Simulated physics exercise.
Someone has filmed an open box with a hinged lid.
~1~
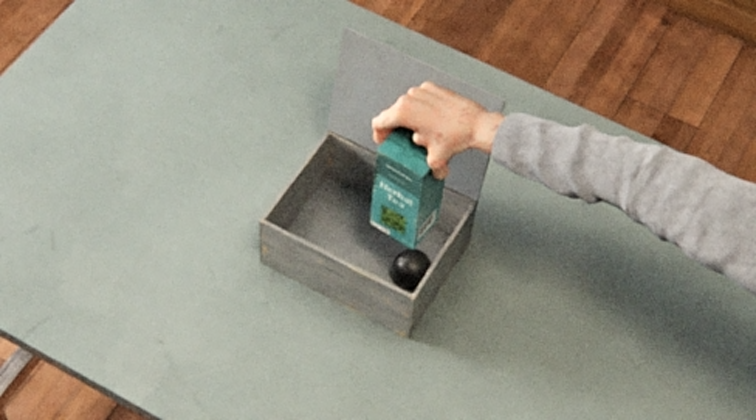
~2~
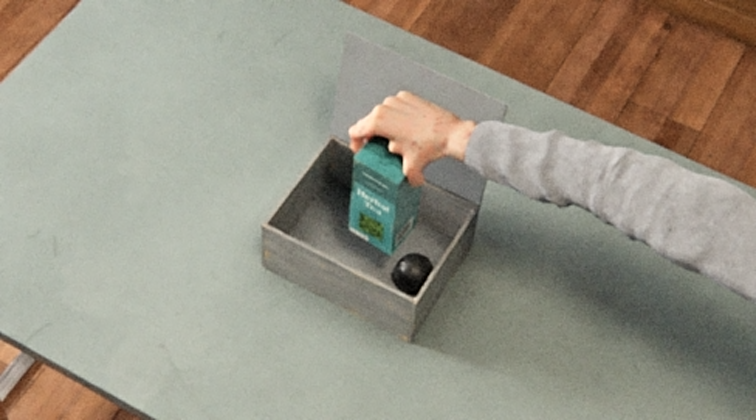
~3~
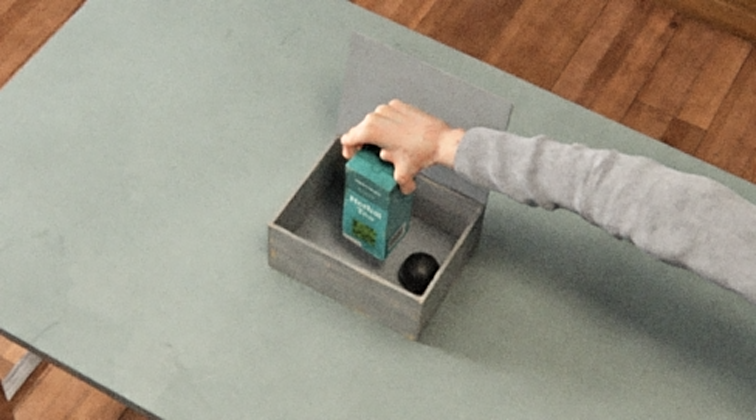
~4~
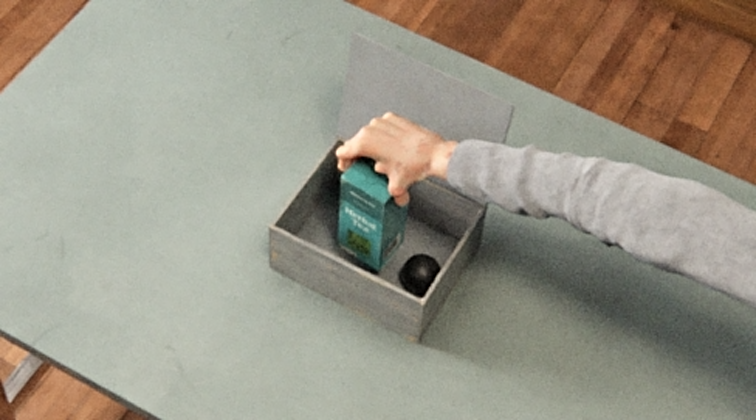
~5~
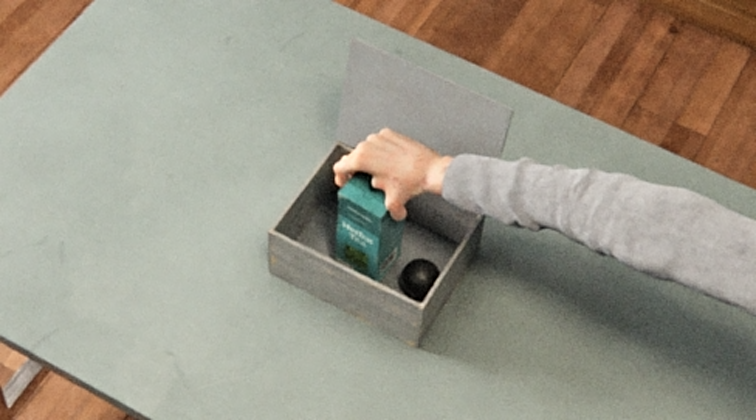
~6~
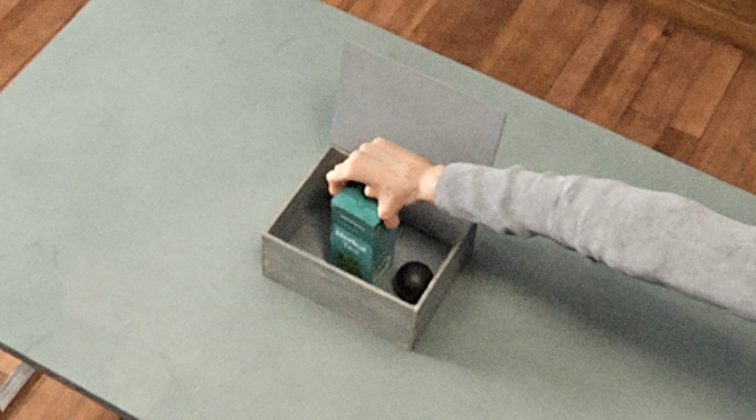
A turquoise carton labelled as herbal tea, gripped from above by a hand in a grey sleeve reaching in from the right, shifts left and lowers into an open grey box. The box, its hinged lid raised at the back, sits on a grey-green table above a brown wooden floor, seen from a high angle with slight camera shake. A black ball rests in the box's near right corner, and the hand still holds the carton.
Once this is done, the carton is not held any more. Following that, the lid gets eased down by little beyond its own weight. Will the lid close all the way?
No, the lid stays propped open.
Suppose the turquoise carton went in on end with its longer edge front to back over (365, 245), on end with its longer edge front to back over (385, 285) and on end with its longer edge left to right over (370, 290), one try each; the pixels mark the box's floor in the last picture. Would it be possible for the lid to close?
On the first go the lid is stopped short, on the second it comes to rest closed, on the third it is stopped short.
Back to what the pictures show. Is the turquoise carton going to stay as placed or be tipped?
As it turns out, it keeps its original angle.
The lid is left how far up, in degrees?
Near 45° up from the rim.
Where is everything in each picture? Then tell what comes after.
The first picture shows still above its spot; turquoise carton (409, 186); black ball (412, 268).
The second picture shows still above its spot; turquoise carton (386, 193); black ball (414, 273).
The third picture shows still above its spot; turquoise carton (378, 199); black ball (420, 272).
The fourth picture shows still above its spot; turquoise carton (374, 211); black ball (422, 274).
The fifth picture shows still above its spot; turquoise carton (370, 225); black ball (421, 278).
The sixth picture shows put in, still held; turquoise carton (364, 233); black ball (414, 281).
Then, 1.40 s after the last picture, lid 76° above the rim.
Then, 1.70 s after the last picture, lid 46° above the rim.
At rest, lid 45° above the rim; both in place. Seen from the same camera at the end, turquoise carton near (364, 233).
